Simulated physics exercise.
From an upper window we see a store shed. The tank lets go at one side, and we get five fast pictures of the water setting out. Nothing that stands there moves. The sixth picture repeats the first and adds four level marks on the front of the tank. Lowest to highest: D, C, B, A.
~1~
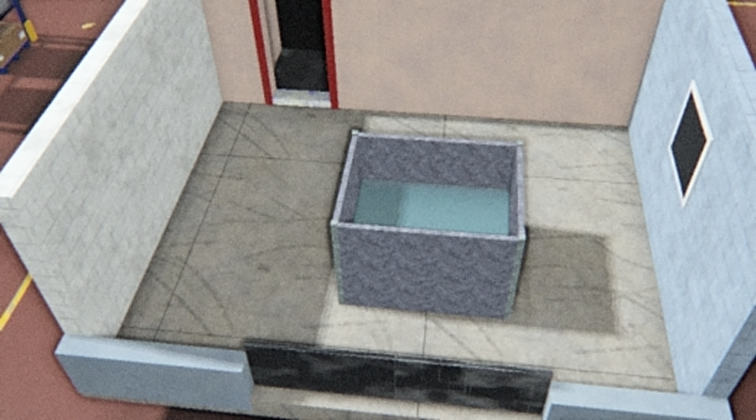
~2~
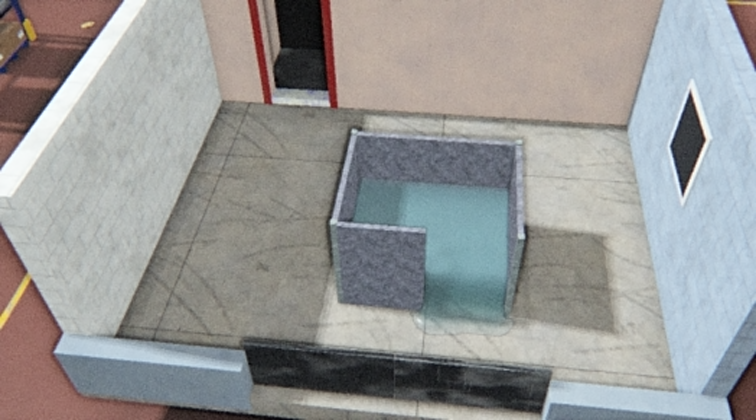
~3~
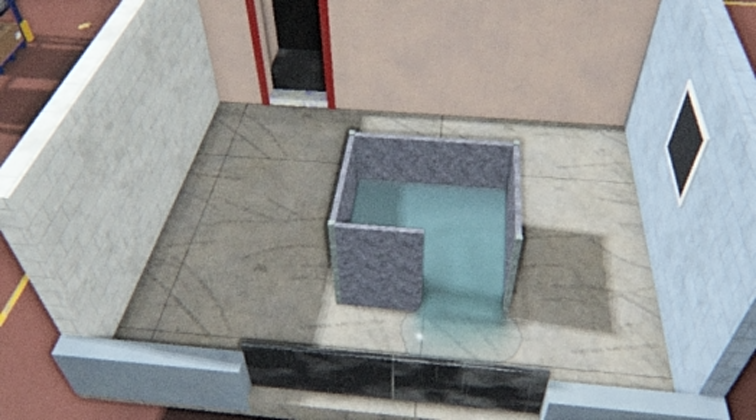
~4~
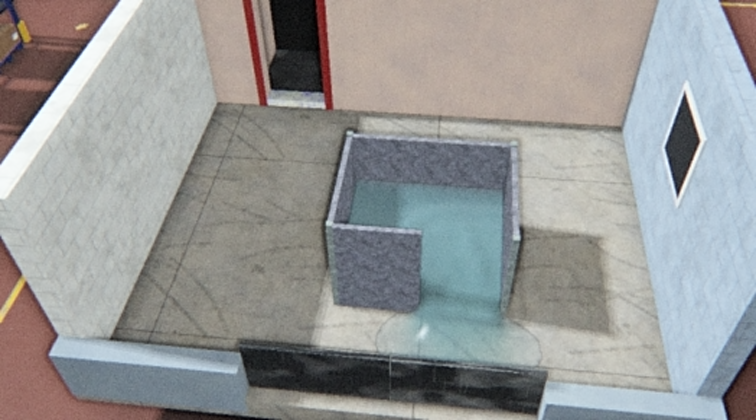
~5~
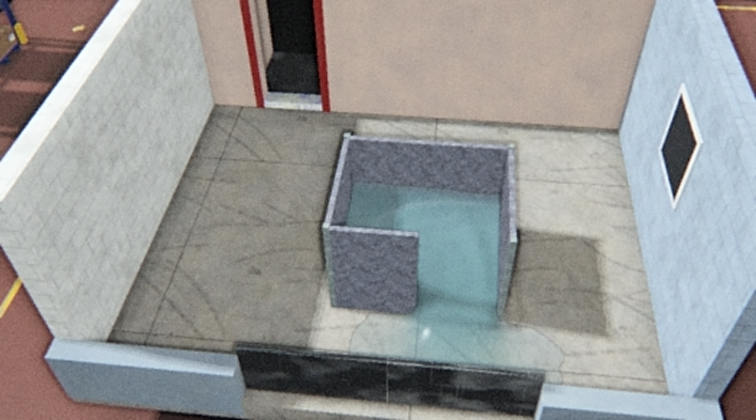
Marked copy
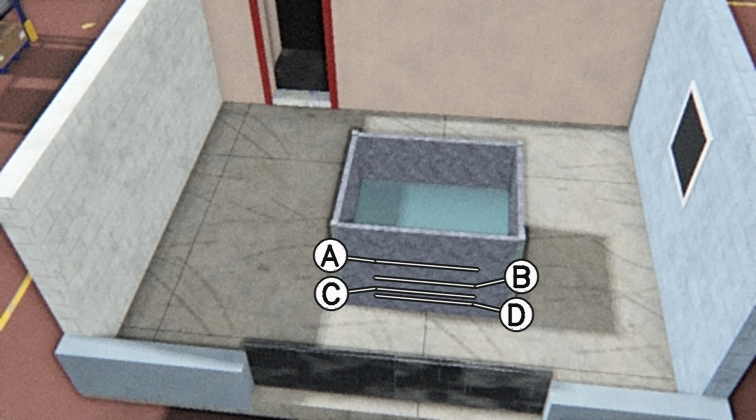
Water in a dark stone tank stands level at first, then pours out where the right part of the front wall disappears, spreading across the pale floor toward the low dark gate in a walled yard with a red-framed doorway.
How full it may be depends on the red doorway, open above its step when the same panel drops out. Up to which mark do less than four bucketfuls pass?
The answer is line A.
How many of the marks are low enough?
All of the four.
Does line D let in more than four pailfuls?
No, that is safe.
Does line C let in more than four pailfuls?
No, not at all.
In white, A at (425, 265); B at (425, 281); C at (424, 292); D at (424, 299); from the bottom up D, C, B, A.
If A is chosen, a splash gets over, under a bucket.
If B is chosen, nothing gets over.
If C is chosen, nothing gets over.
If D is chosen, nothing gets over.
